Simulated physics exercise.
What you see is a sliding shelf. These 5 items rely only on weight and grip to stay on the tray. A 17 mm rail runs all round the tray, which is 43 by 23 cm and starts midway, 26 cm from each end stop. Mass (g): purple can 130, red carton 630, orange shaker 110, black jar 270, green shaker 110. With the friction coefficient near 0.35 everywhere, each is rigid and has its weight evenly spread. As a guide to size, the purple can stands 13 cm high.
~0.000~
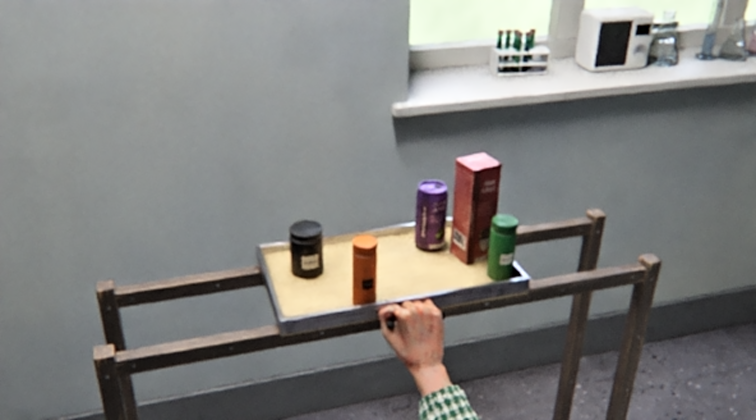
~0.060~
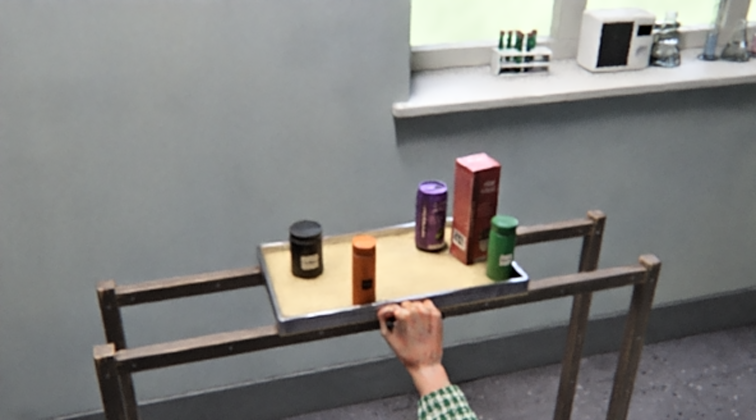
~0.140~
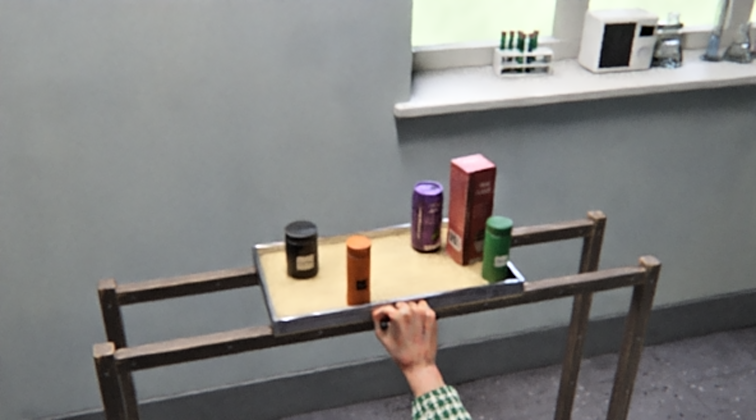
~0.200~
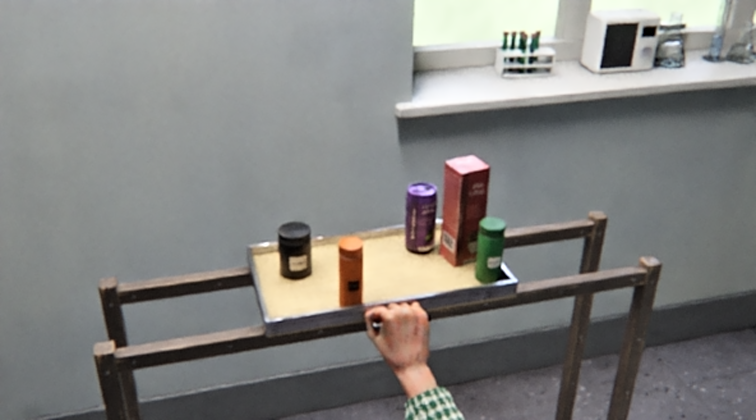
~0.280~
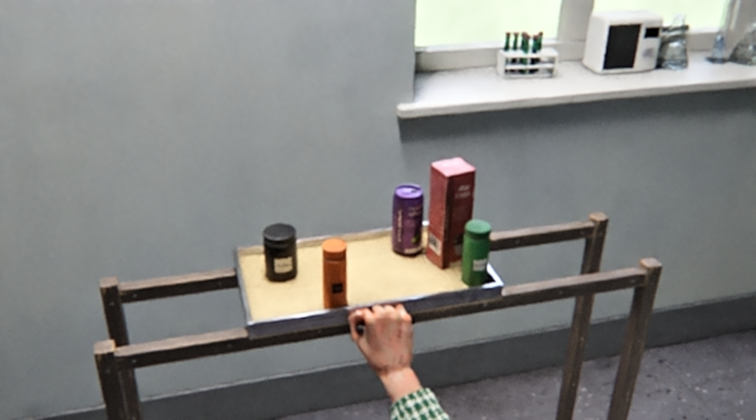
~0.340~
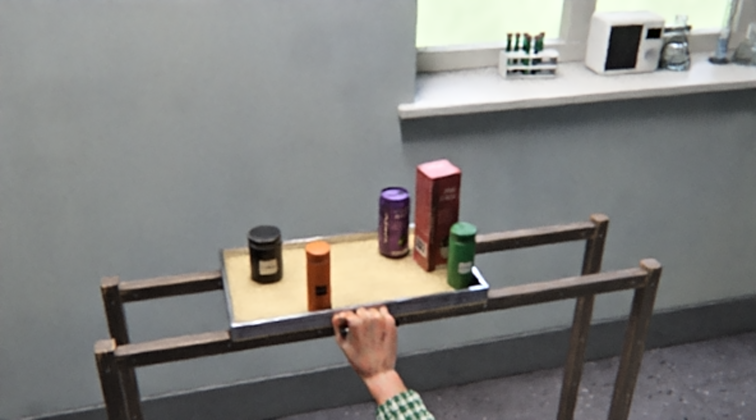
A hand slides a tray holding five containers a short way left along wooden rails.
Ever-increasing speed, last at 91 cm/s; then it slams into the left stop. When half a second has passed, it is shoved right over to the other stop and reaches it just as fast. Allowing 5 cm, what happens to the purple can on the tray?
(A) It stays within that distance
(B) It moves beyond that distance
A, it stays within that distance.
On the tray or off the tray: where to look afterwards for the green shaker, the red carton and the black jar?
Final state - the green shaker ends out of bounds; the red carton stays within bounds; the black jar stays within bounds.
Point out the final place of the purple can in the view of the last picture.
Rest point: Near (558, 203).
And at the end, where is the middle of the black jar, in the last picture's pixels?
At about (479, 227).
By 0.74 s, tray has slid 26 cm left; purple can 9 cm from its spot near (249, 241); orange shaker tilted 12°; black jar tilted 14°.
By 1.34 s, tray has slid 24 cm left; orange shaker now off the tray; purple can 10 cm from its spot near (254, 240); red carton on its side.
By 2.14 s, tray has slid 17 cm right; purple can 10 cm from its spot near (467, 214); red carton on its side; green shaker 11 cm from its spot.
By 2.64 s, tray has slid 26 cm right; green shaker now off the tray; red carton on its side; black jar 8 cm from its spot.
When it is over (3.1 s), off the tray, orange shaker and green shaker; lying over on the tray, red carton; not toppled but over 5 cm from the start, black jar; the last one within 5 cm of the start. In the last view, purple can near (558, 203).
